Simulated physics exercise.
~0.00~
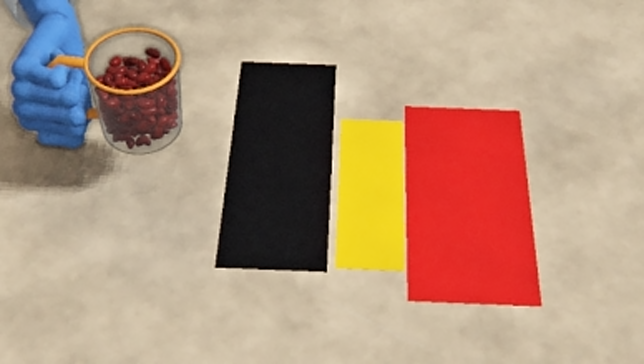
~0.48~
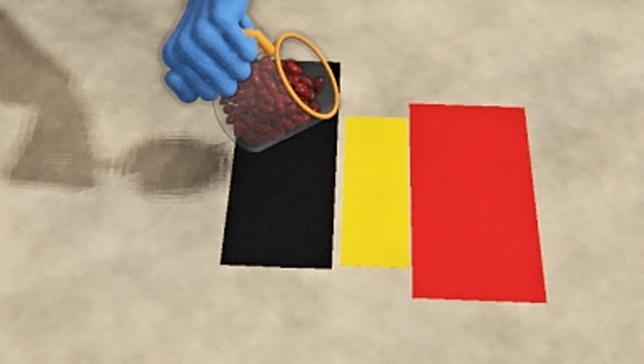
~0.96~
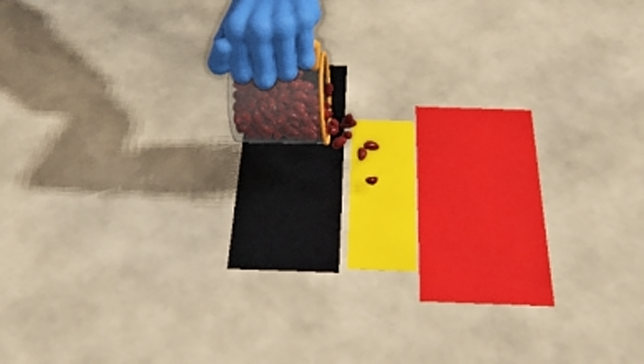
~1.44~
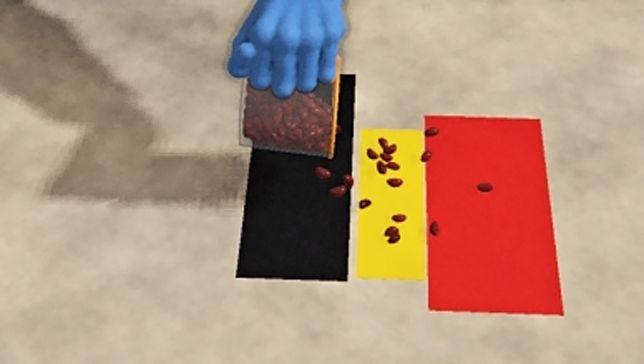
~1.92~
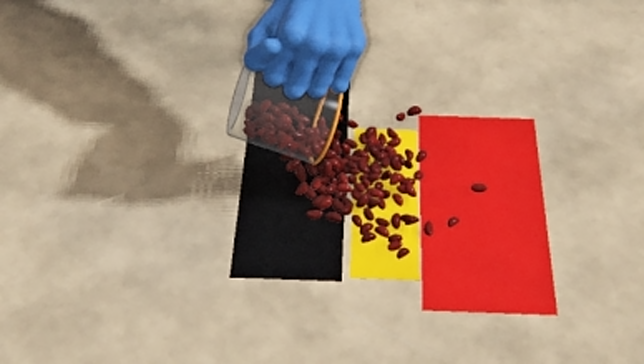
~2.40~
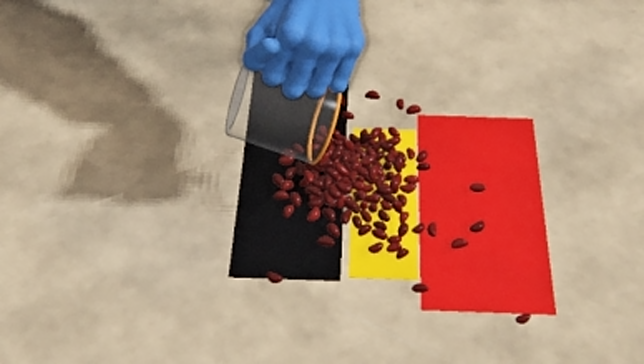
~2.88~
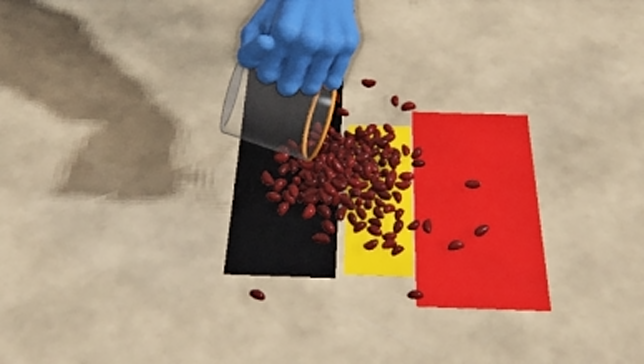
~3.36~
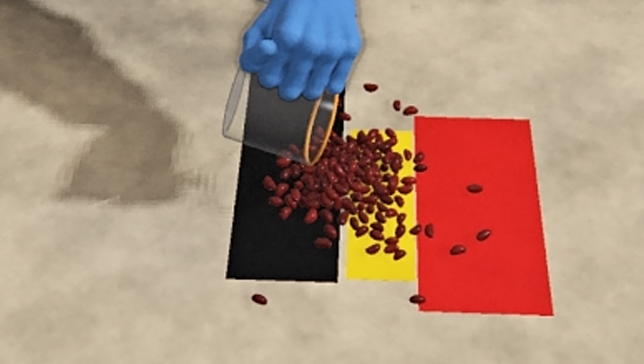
Gloved blue hand tipping a clear cup of red kidney beans, emptying it mostly over black and yellow mats, some scattering beyond.
